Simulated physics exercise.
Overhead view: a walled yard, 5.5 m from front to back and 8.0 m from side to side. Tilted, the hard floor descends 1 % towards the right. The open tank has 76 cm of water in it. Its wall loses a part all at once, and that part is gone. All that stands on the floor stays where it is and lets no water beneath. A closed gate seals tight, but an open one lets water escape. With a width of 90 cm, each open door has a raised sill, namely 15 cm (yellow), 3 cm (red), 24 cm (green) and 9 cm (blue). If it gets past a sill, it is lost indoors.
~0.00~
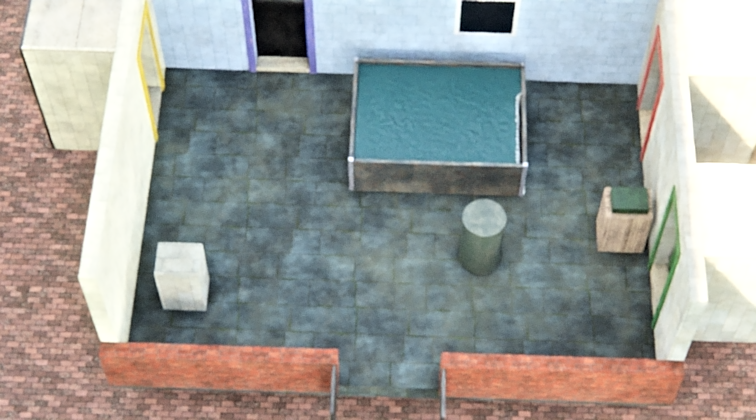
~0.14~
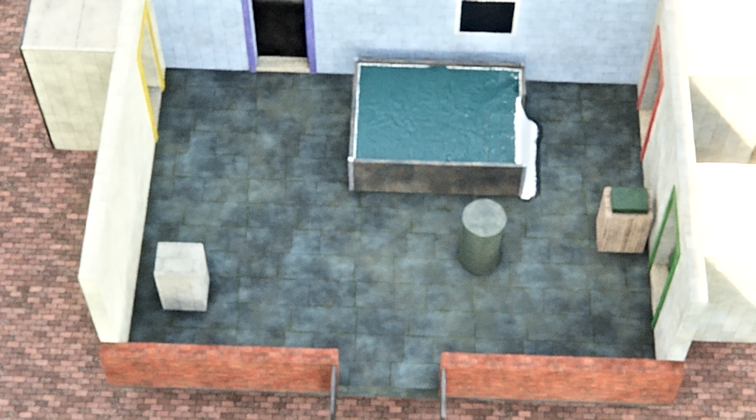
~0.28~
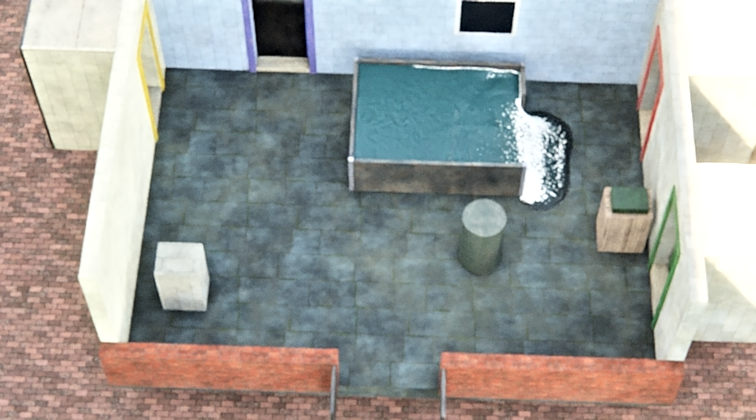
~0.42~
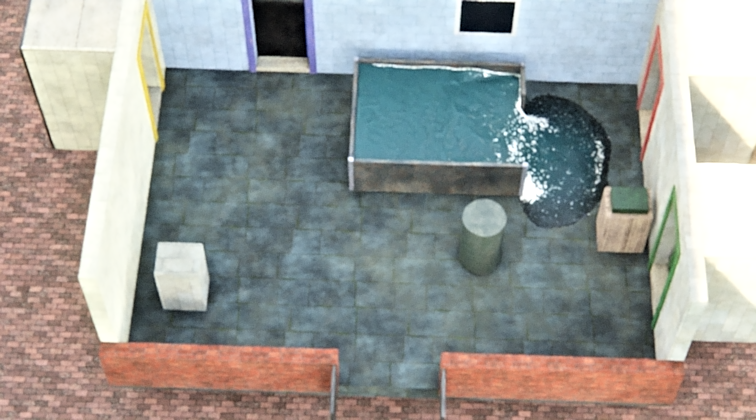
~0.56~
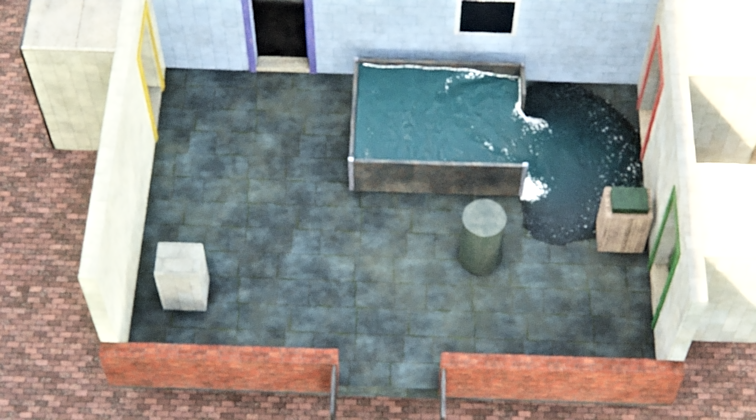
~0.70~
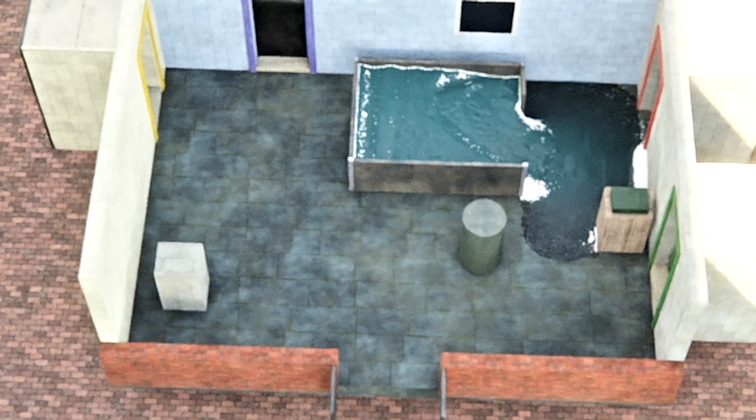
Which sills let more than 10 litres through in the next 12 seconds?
One by one: Yellow door: Fails to top it; red door: Tops it; green door: Fails to top it; blue door: Fails to top it.
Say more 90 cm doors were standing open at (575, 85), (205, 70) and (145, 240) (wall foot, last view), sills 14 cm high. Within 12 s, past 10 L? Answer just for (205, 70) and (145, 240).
First door short of the limit, second door short of the limit.
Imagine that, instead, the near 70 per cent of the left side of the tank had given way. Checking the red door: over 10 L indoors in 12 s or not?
Red: Exceeds.
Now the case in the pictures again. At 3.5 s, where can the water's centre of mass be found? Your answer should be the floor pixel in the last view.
Balance point at about (521, 178).
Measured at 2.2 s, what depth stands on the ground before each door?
Door by door, in cm: Yellow reads 0, red reads 35, green reads 6, blue reads 0.
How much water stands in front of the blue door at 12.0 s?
Depth: Approx. 2.5 cm.
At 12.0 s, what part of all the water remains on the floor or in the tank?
Close to 64 in a hundred remains.
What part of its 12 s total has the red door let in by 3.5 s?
55 percent or so by then.
After 1.4 s water covers 20 % of the floor and is deepest (56 cm) near (634, 216); yellow door not reached, red door 23 cm at the sill, 137 L in, green door 7 cm at the sill, 0 L in, blue door not reached.
After 2.2 s water covers 25 % of the floor and is deepest (48 cm) near (632, 187); yellow door not reached, red door 35 cm at the sill, 375 L in, green door 6 cm at the sill, 0 L in, blue door not reached.
After 3.5 s water covers 35 % of the floor and is deepest (39 cm) near (637, 88); yellow door not reached, red door 27 cm at the sill, 678 L in, green door 5 cm at the sill, 0 L in, blue door not reached.
After 7.0 s water covers 80 % of the floor and is deepest (20 cm) near (634, 206); yellow door 7 cm at the sill, 0 L in, red door 14 cm at the sill, 1047 L in, green door 8 cm at the sill, 0 L in, blue door 3 cm at the sill, 0 L in.
After 12.0 s water covers 100 % of the floor and is deepest (12 cm) near (657, 382); yellow door 3 cm at the sill, 0 L in, red door 10 cm at the sill, 1226 L in, green door 9 cm at the sill, 0 L in, blue door 2 cm at the sill, 0 L in.
